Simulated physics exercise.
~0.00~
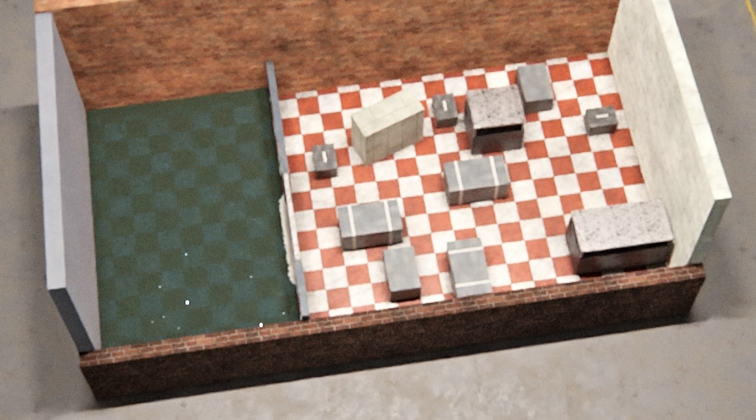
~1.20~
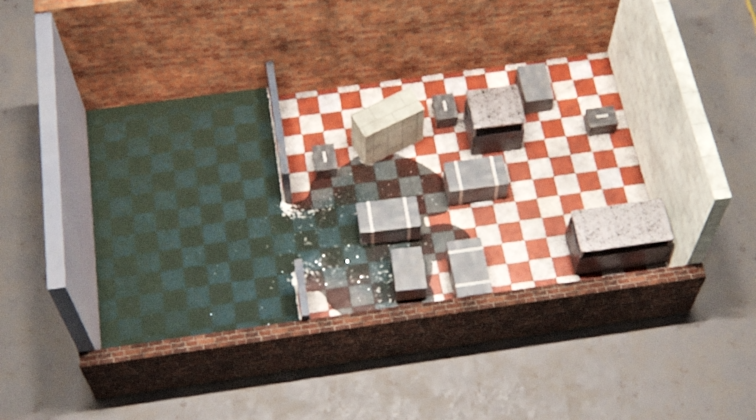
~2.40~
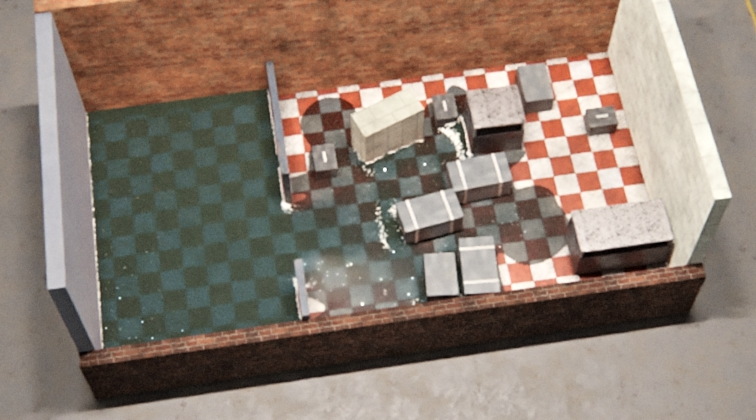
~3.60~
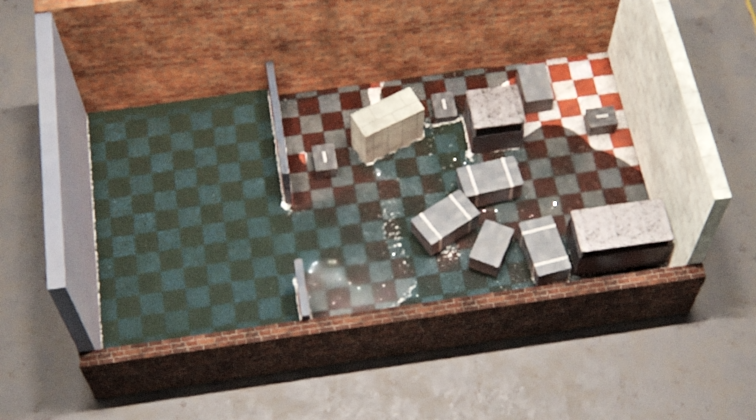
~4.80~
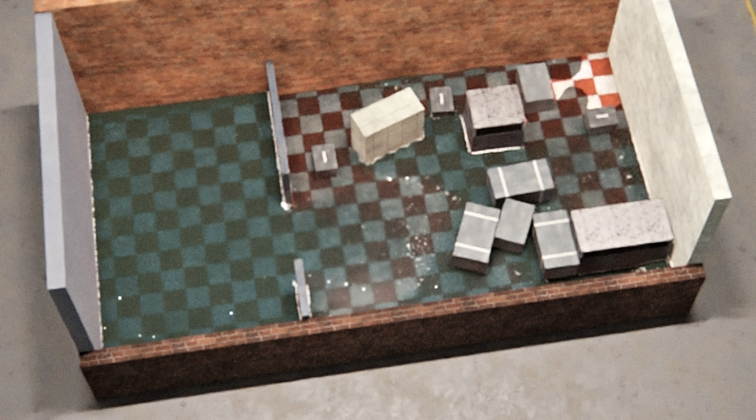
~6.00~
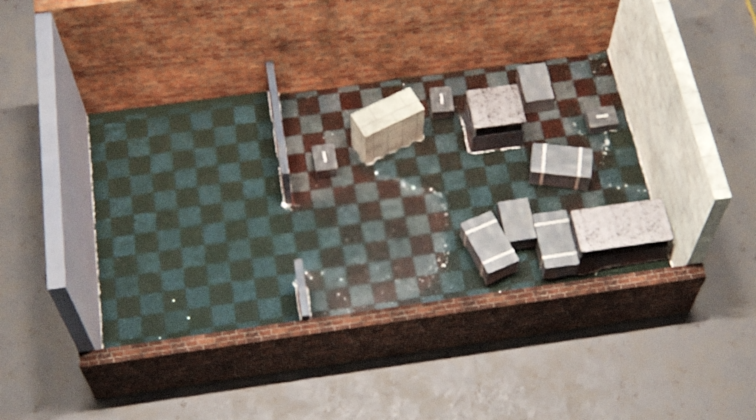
Water bursts through a gap in the partition of a walled, open-topped room seen from high above, spreading from the dark green checkered left side across the red-and-white tiles on the right. Grey boxes, some with pale bands, stand there with a cream block and speckled-topped units. The flood darkens the floor and pushes the nearest banded boxes rightward. They turn and bunch against the large speckled unit at lower right, while another banded box drifts toward the right wall. Finally, water covers the whole floor, and the cream block still stands in place.
